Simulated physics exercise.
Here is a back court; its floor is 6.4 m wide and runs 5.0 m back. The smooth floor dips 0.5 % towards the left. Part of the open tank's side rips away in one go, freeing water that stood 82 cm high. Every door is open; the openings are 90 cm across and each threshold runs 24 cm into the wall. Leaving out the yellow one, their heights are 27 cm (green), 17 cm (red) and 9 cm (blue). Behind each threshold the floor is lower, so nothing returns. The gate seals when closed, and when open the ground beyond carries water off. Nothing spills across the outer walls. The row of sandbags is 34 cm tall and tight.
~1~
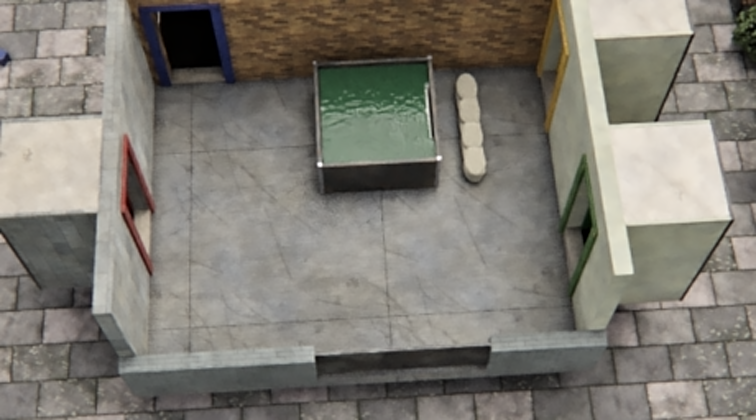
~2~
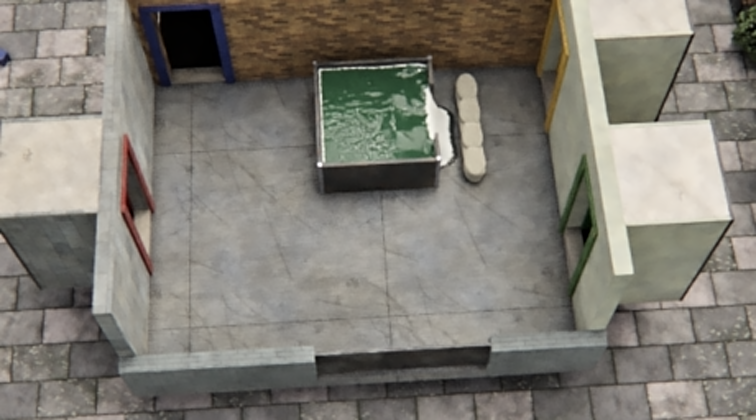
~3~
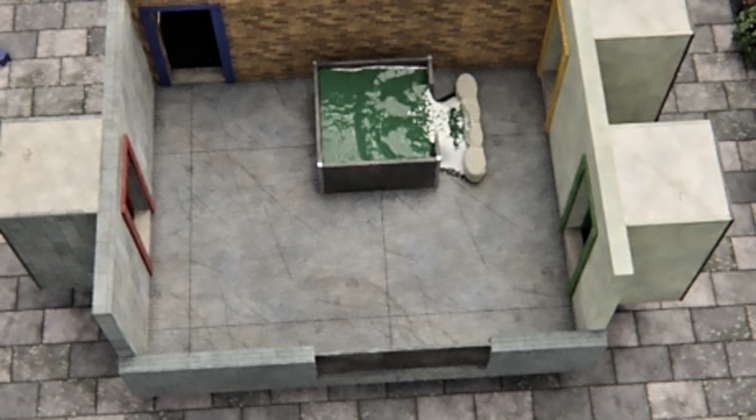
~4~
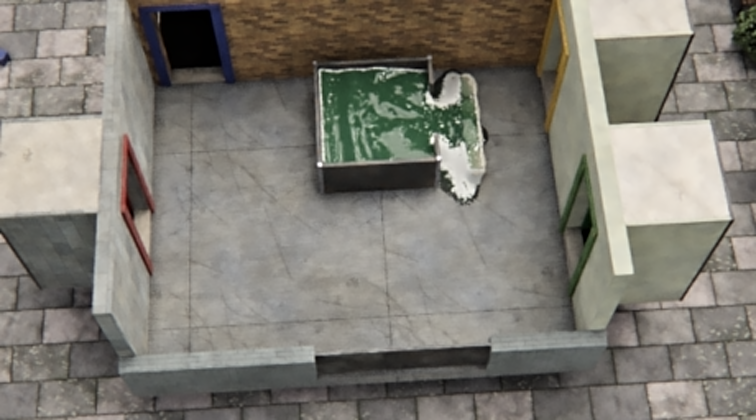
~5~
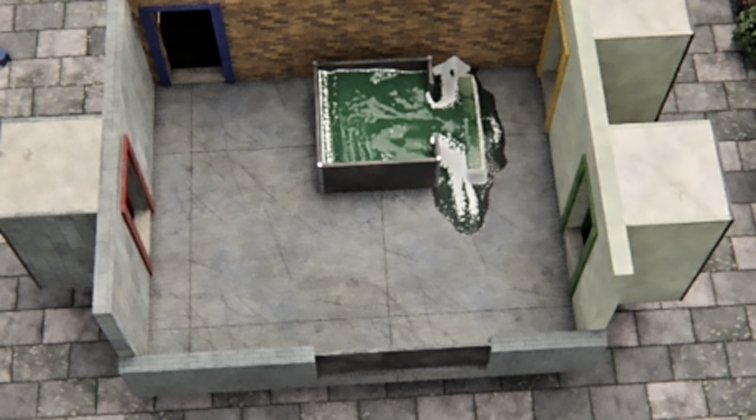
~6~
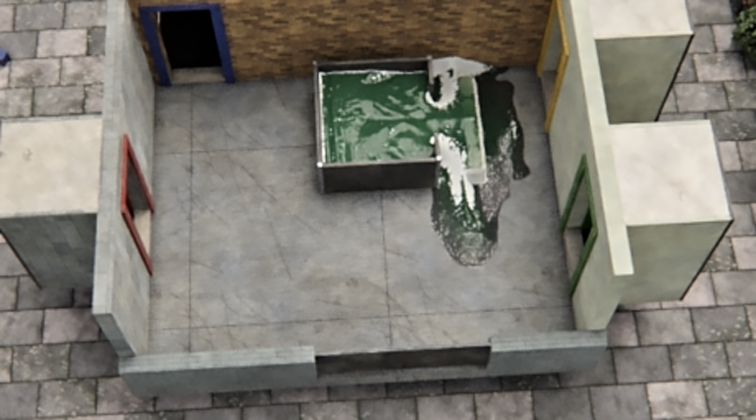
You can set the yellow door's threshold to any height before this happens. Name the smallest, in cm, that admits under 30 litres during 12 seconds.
About 16 cm.
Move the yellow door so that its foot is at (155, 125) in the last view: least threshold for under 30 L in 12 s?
Roughly 10.5 cm.
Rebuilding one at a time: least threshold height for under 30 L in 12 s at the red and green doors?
Roughly 8.5 cm at red and 10.0 cm at green.
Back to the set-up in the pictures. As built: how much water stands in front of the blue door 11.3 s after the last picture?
Some 9.5 cm.
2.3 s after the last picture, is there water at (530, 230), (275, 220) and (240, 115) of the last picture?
In that order: Flooded, dry, under water.
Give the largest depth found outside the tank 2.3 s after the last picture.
About 37 cm.
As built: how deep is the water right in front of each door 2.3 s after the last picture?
Depths in cm: Green 4, red 0, blue 4, yellow 15.
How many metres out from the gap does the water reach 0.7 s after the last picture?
Some 4.0 m out.
Then, 0.7 s after the last picture water covers 35 % of the floor, deepest (56 cm) near (454, 132); 22 cm at the yellow door, 0 litres in over its 20 cm threshold.
Then, 2.3 s after the last picture water covers 55 % of the floor, deepest (37 cm) near (455, 142); 15 cm at the yellow door, 8 litres in over its 20 cm threshold.
Then, 11.3 s after the last picture water covers 95 % of the floor, deepest (16 cm) near (156, 91); 6 cm at the yellow door, 9 litres in over its 20 cm threshold.
At the yellow door as built, the water peaked near 24 cm, 1.3 s after the last picture.
With a threshold of 12.5 cm, 60 litres would have come in within the 12 s; with 17.5 cm, 19 litres. So under 30 litres takes about 16 cm.
